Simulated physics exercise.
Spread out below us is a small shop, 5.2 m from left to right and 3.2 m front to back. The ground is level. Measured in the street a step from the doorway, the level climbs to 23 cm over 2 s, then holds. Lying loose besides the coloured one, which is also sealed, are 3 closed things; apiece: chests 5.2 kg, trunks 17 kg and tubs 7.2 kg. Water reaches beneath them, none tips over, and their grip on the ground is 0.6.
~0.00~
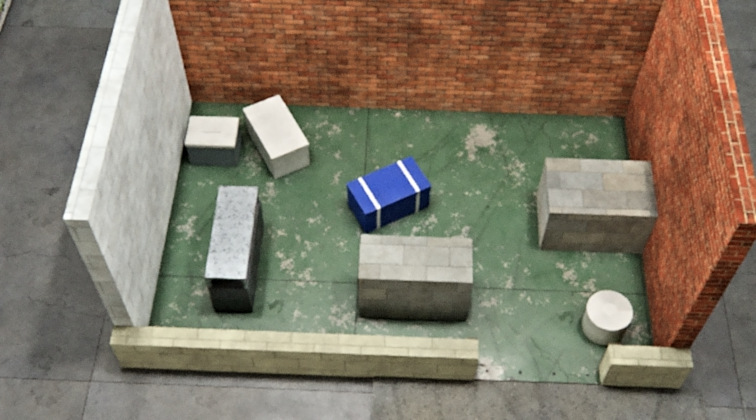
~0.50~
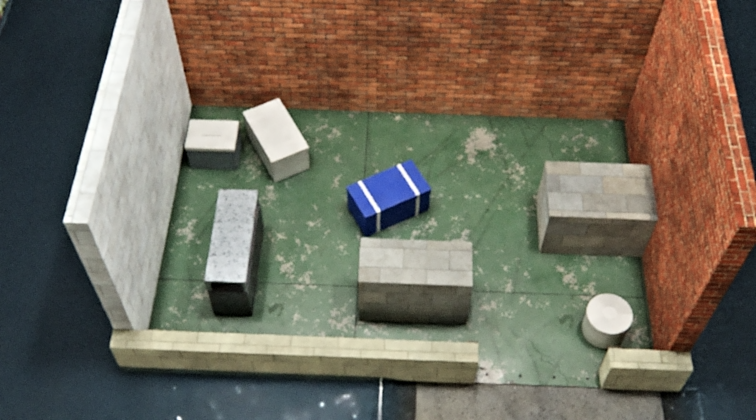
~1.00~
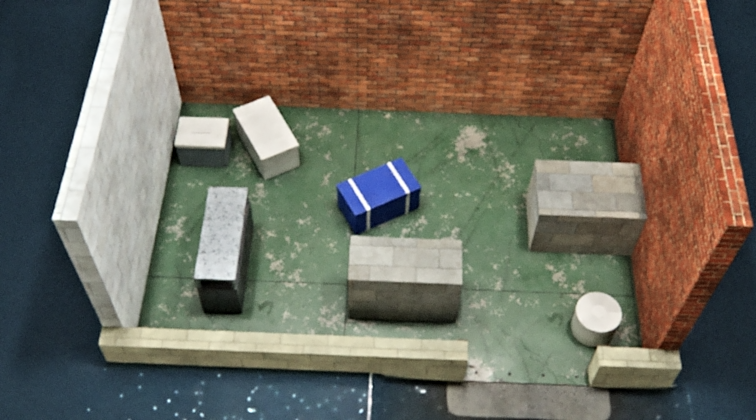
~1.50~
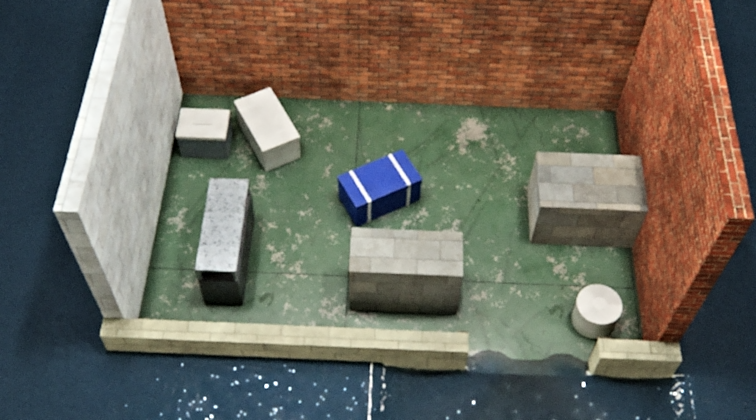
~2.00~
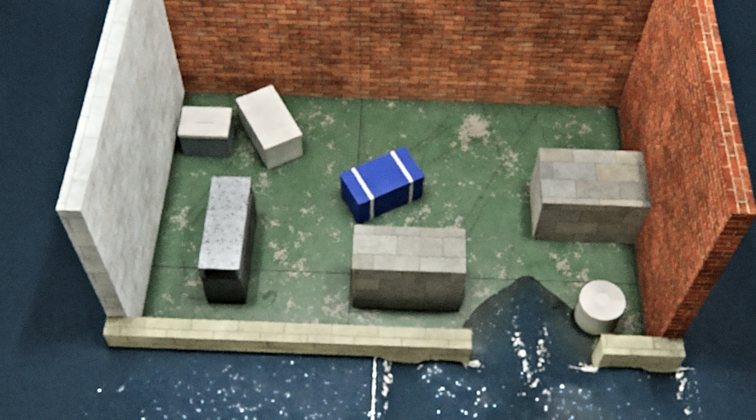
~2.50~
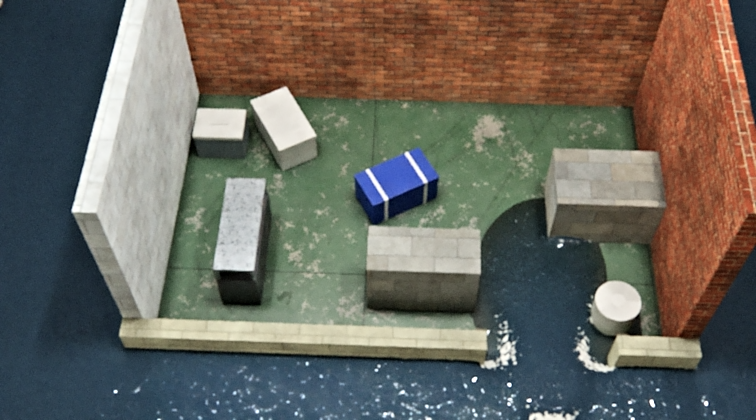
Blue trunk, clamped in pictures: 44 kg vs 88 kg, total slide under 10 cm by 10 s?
The heavier option is overkill.
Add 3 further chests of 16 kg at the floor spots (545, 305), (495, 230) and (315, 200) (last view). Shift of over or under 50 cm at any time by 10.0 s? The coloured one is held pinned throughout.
In that order: Past it, more, under.
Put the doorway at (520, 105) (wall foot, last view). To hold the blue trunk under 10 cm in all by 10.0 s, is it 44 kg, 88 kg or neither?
Result: Lighter option suffices.
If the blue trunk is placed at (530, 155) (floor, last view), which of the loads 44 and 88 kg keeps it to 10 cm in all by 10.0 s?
Outcome - success with heavier only.
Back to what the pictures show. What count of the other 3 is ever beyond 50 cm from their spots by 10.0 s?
I make it 3.
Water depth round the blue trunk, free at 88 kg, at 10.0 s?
7 cm, roughly.
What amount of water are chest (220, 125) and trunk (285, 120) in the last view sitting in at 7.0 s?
Around 3 cm and 4 cm.
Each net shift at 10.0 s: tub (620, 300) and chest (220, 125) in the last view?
In that order: 60 cm, 150 cm.
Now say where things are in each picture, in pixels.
The first picture shows the blue trunk at (389, 185) rests on the ground; 0.0 m2 under water; 0 of 4 have shifted.
The second picture shows the blue trunk at (389, 188) rests on the ground; water covers 0.0 m2; 0 of 4 have shifted.
The third picture shows the blue trunk at (379, 186), on the bottom; 0.0 m2 under water; 0 of 4 have shifted.
The fourth picture shows the blue trunk at (380, 178) rests on the ground; 0.0 m2 under water; 0 of 4 have shifted.
The fifth picture shows the blue trunk at (382, 175) rests on the ground; 0.8 m2 under water; 0 of 4 have shifted.
The sixth picture shows the blue trunk at (397, 176), on the bottom; 2.0 m2 under water; 0 of 4 have shifted.
After 3.5 s the blue trunk would be 0 cm from its start with 44 kg and 0 cm from its start with 88 kg; 2 cm of water round it then.
After 4.5 s the blue trunk would be 0 cm from its start with 44 kg and 0 cm from its start with 88 kg; 2 cm of water round it then.
After 7.0 s the blue trunk would be 0 cm from its start with 44 kg and 0 cm from its start with 88 kg; 5 cm of water round it then.
After 10.0 s the blue trunk would be 0 cm from its start with 44 kg and 0 cm from its start with 88 kg; 7 cm of water round it then.
